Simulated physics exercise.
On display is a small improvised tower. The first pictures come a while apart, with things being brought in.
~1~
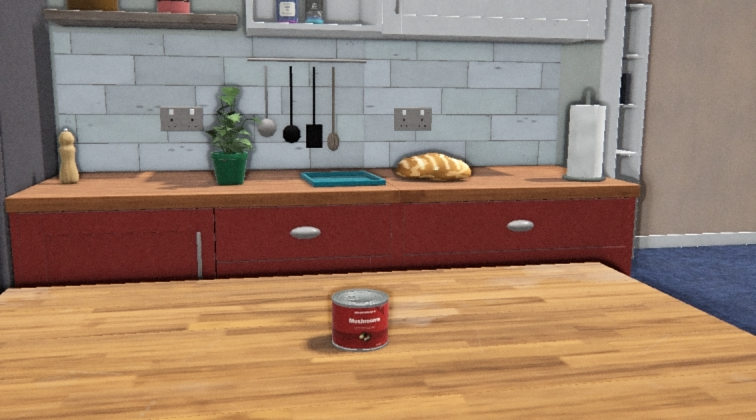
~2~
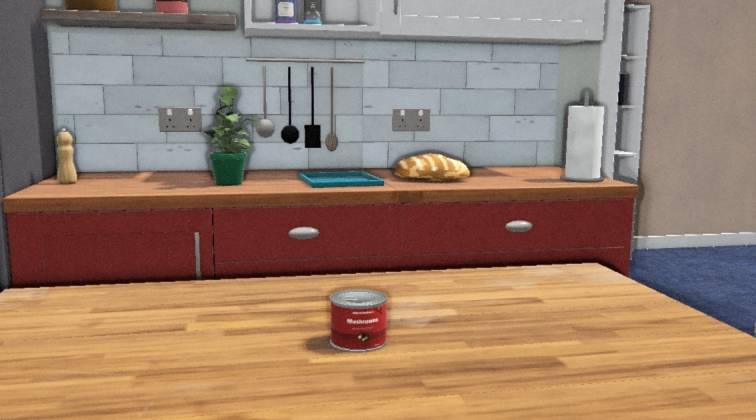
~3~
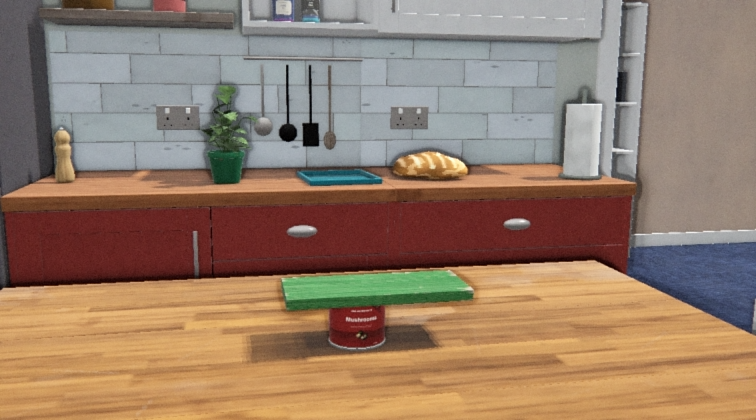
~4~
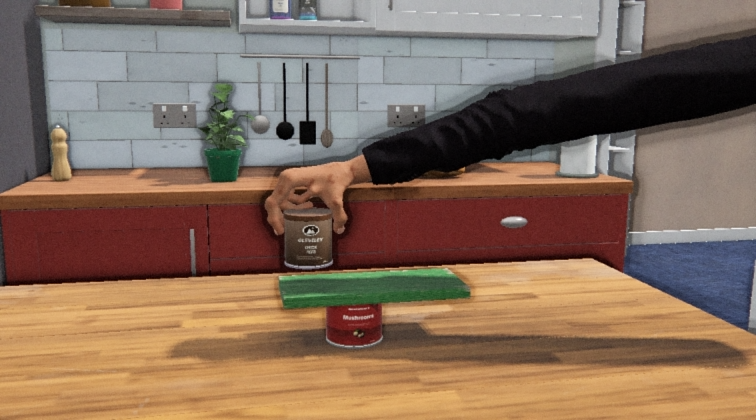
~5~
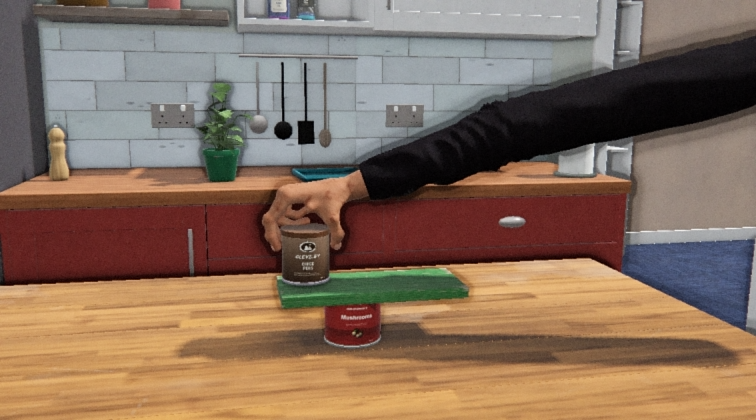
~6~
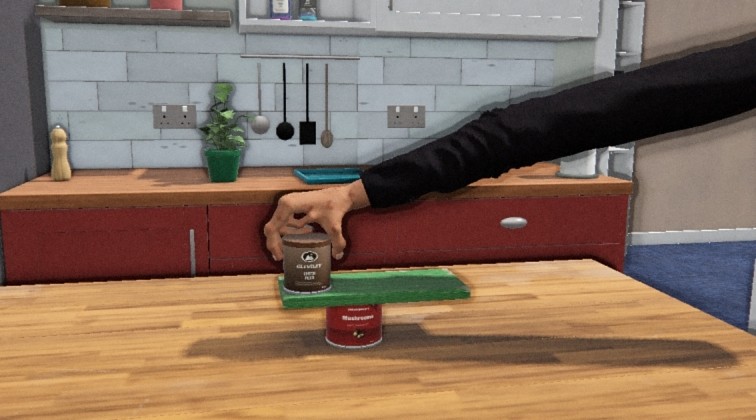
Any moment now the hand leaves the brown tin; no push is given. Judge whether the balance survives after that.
It ends up in one piece.
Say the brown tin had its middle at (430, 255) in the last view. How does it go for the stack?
What happens next is that it goes down.
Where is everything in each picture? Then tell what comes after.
In the first picture, the last thing is not in view yet; red tub (360, 319).
In the second picture, the last thing is not in view yet; red tub (359, 320).
In the third picture, the last thing is not in view yet; red tub (357, 318).
The fourth picture shows coming down; brown tin (308, 237); red tub (354, 316).
The fifth picture shows coming down; brown tin (306, 253); red tub (352, 316).
The sixth picture shows set down, still held; brown tin (307, 263); red tub (354, 316).
Then, 0.40 s past the last view, nothing moves.
Then, 1.30 s past the last view, brown tin resting near (306, 263).
Finally, all 3 still in place. Final places as the last picture's camera would see them, brown tin near (306, 264). The stack holds.
